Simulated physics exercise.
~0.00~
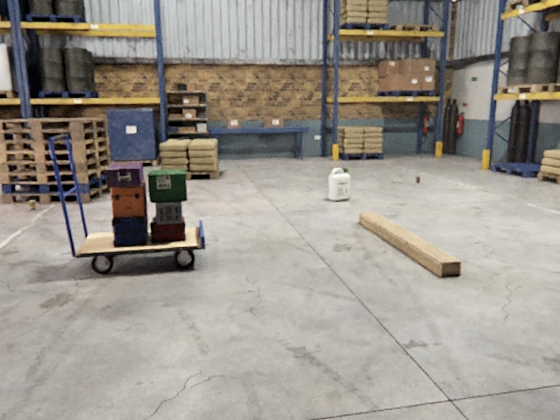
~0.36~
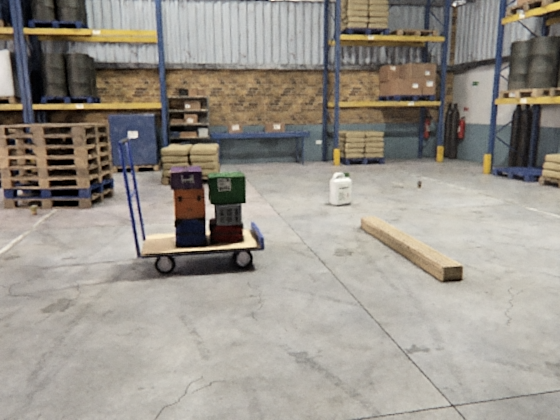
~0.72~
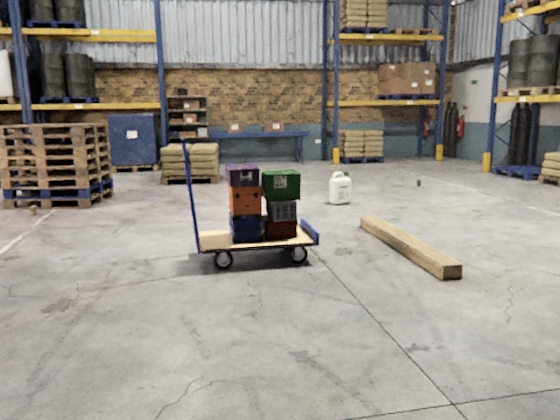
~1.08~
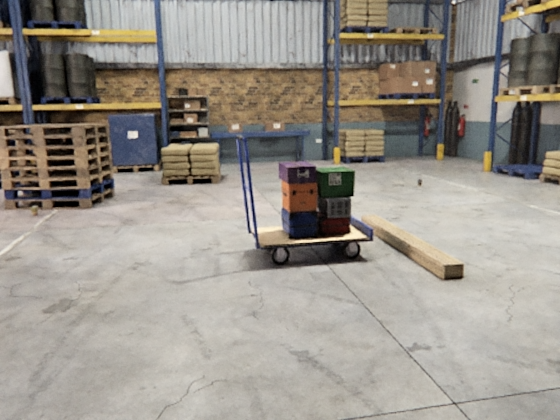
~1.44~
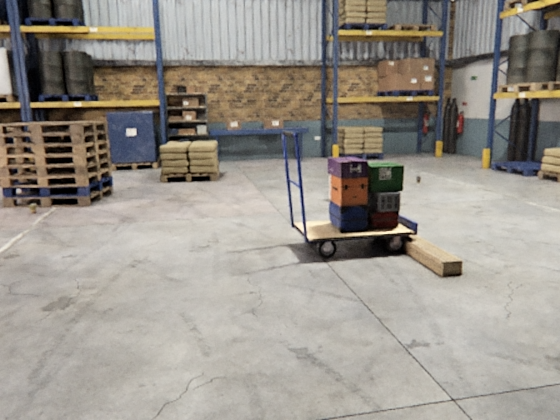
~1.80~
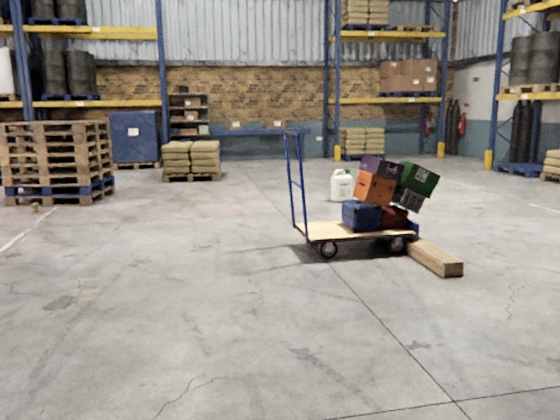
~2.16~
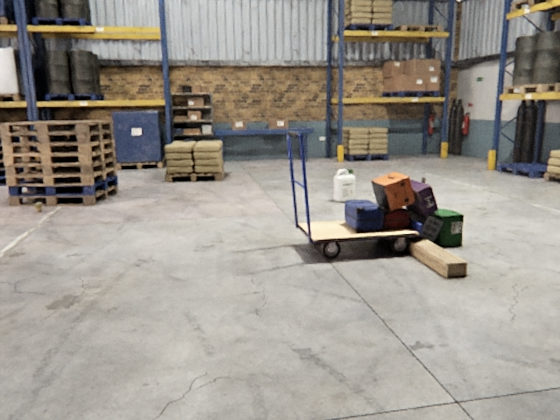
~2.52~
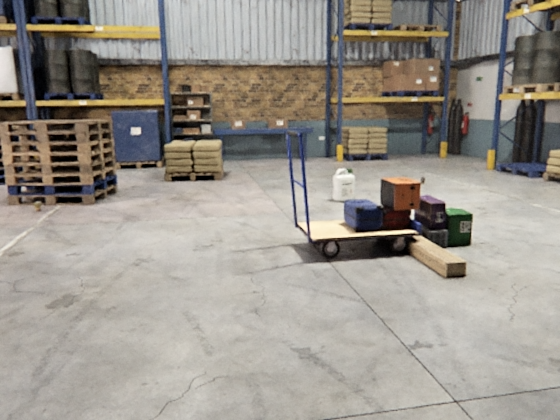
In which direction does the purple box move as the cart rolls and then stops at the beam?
The purple box moves to the right, first riding on the cart and then tumbling forward off its front end.
A flat cart with a blue handle rolls from left to right across a warehouse's concrete floor, seen from a slightly swaying viewpoint facing racks and a brick wall. It carries two stacks of boxes, purple over orange over blue on the left and green over grey over red on the right. The cart stops at a low wooden beam, and the upper boxes slide and tip forward to the right. The green, grey and purple boxes tumble off the front. They end up beside the beam, while the blue, red and orange ones stay on the deck.
